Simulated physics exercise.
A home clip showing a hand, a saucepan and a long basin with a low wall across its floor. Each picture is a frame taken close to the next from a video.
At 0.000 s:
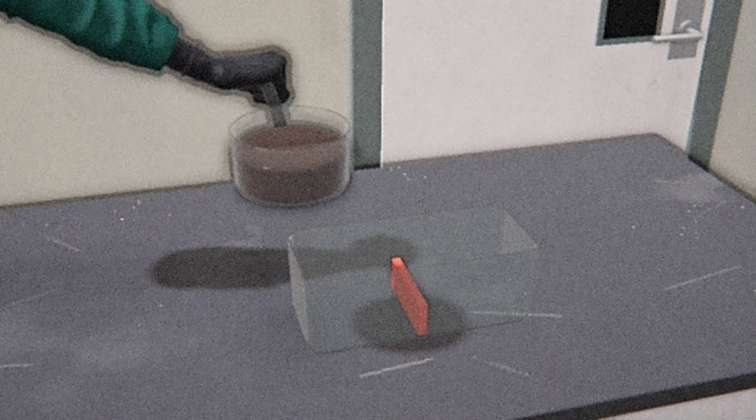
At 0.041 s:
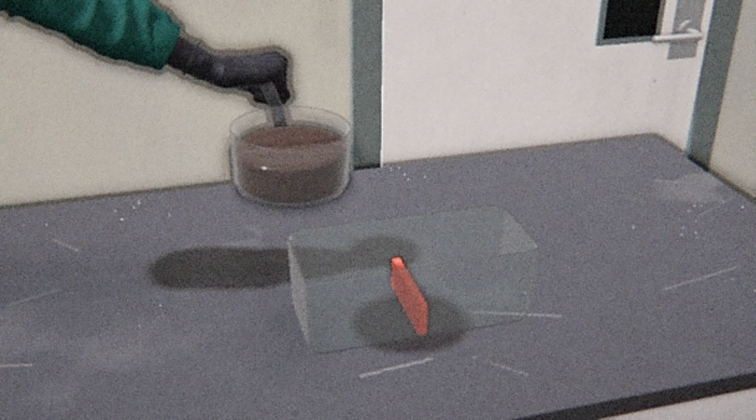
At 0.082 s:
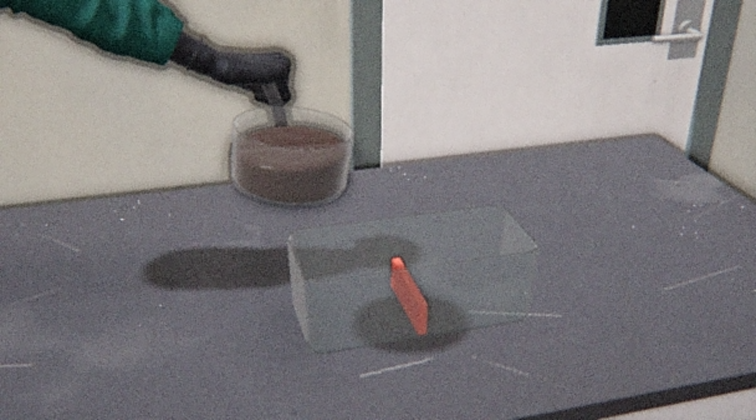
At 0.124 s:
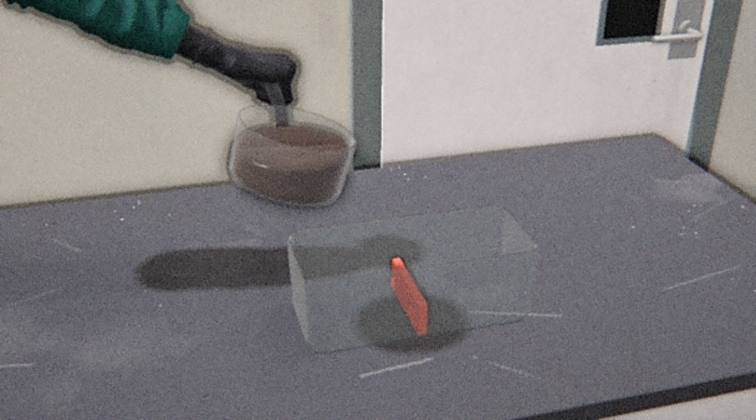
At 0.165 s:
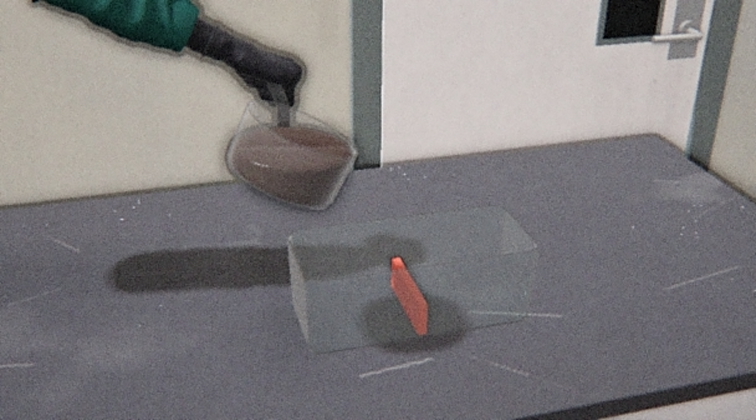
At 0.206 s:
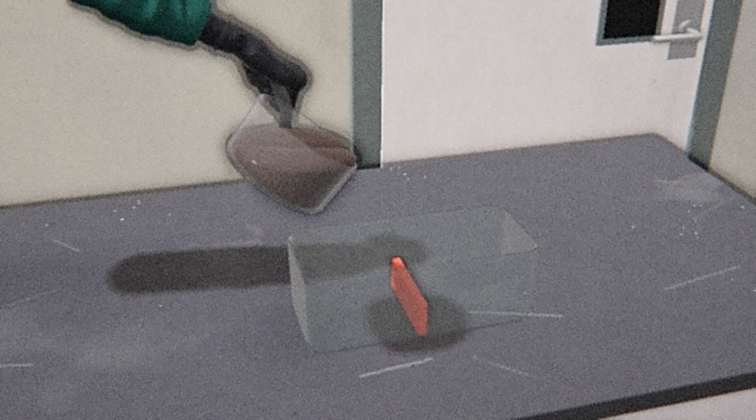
A dark-gloved hand in a green sleeve, reaching in from the upper left, holds a clear round pan of brown liquid and tilts it gradually to the right, slowly at first, then more steeply. Below sits a long clear basin with a low red wall across its floor, on a scratched grey tabletop. The still camera looks slightly down, with cream walls and a white door behind.
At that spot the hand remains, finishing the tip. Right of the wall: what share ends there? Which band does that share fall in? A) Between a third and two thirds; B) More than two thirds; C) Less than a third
C, less than a third.
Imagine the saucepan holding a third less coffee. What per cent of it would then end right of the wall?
I'd put it at some 10 %.
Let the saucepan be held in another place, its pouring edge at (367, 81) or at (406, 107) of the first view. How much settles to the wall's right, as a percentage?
First try: About 35 %; second try: About 65 %.
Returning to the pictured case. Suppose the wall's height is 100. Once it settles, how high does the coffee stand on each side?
Left 60 per cent, right 10.
A moment on, the saucepan is tipped right over and 19 per cent is still to pour, 35 is left of the wall and 0 right of it.
Next, the saucepan is tipped right over and 3 per cent is still to pour, 81 is left of the wall and 1 right of it.
Then the saucepan is tipped right over and 0 per cent is still to pour, 80 is left of the wall and 10 right of it.
Later the saucepan is tipped right over and 0 per cent is still to pour, 80 is left of the wall and 11 right of it.
Finally, 79 per cent lies left of the wall, 12 right of it and 9 outside.
